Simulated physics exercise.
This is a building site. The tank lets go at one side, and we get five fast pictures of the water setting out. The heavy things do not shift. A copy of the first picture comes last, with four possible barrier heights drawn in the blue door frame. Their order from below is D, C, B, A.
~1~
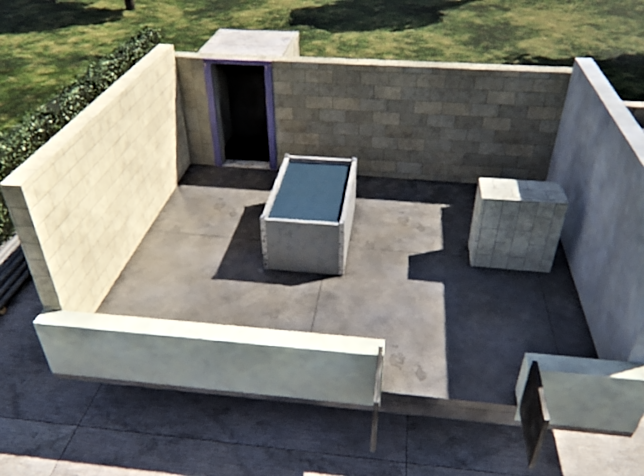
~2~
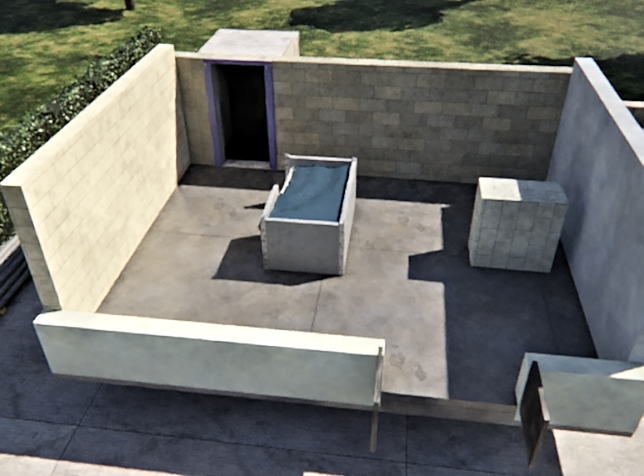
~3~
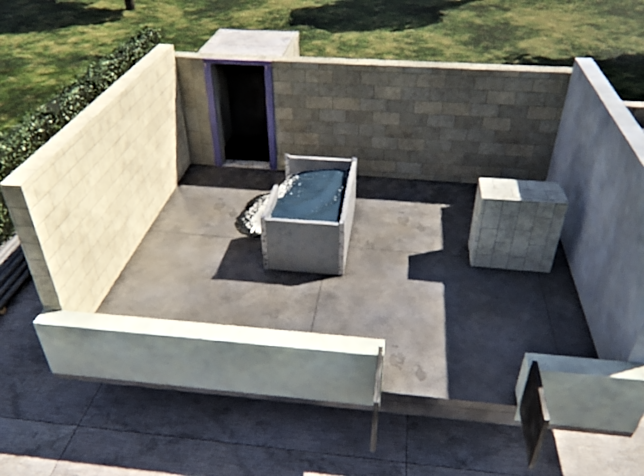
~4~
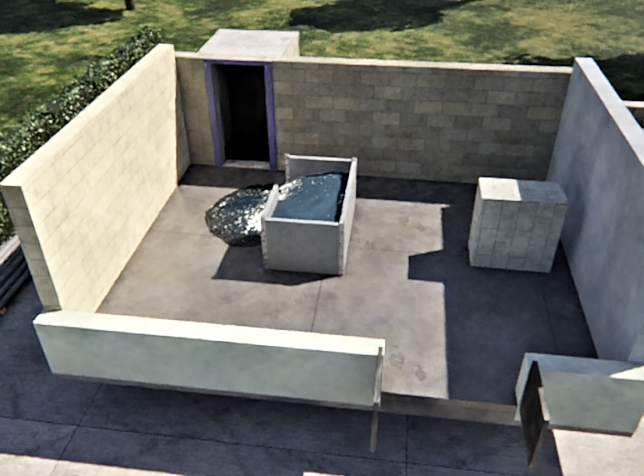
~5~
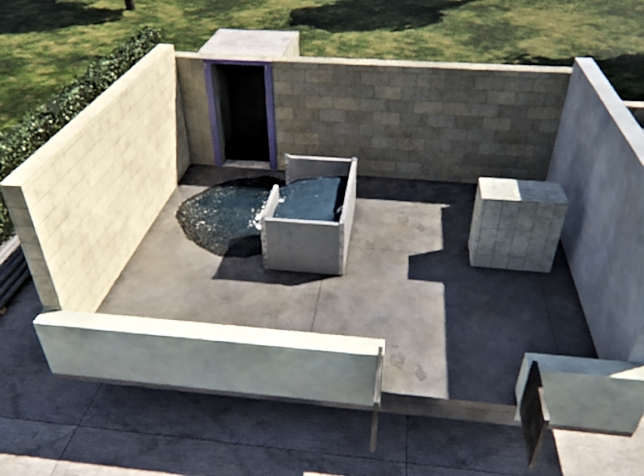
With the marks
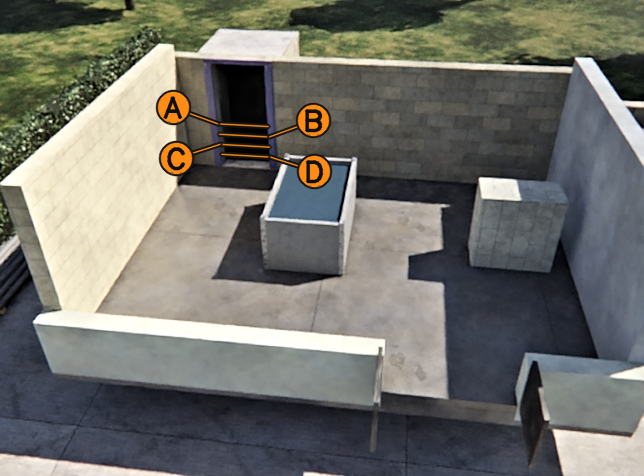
Building site with a walled concrete yard, water pouring from the left side of a raised tank and spreading across the ground.
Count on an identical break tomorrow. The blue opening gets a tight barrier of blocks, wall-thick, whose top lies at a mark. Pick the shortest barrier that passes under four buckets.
Line D.
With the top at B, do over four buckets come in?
No, not at all.
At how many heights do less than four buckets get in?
All of the four.
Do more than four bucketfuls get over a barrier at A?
No, not at all.
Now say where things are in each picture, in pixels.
Water in the tank at rest, its middle at (312, 192); foot of the blue doorway at (246, 168); open gate at (455, 343).
Water covers 1 % of the ground, its front hidden from here.
Water covers 3 % of the ground and shows as far out as (243, 229).
Water covers 6 % of the ground and shows as far out as (210, 216).
Water covers 11 % of the ground and shows as far out as (181, 213).
On the marked copy, A at (243, 125); B at (244, 135); C at (244, 145); D at (245, 155); from the bottom up D, C, B, A.
With A, nothing gets over.
With B, nothing gets over.
With C, nothing gets over.
With D, a splash gets over, under a bucket.
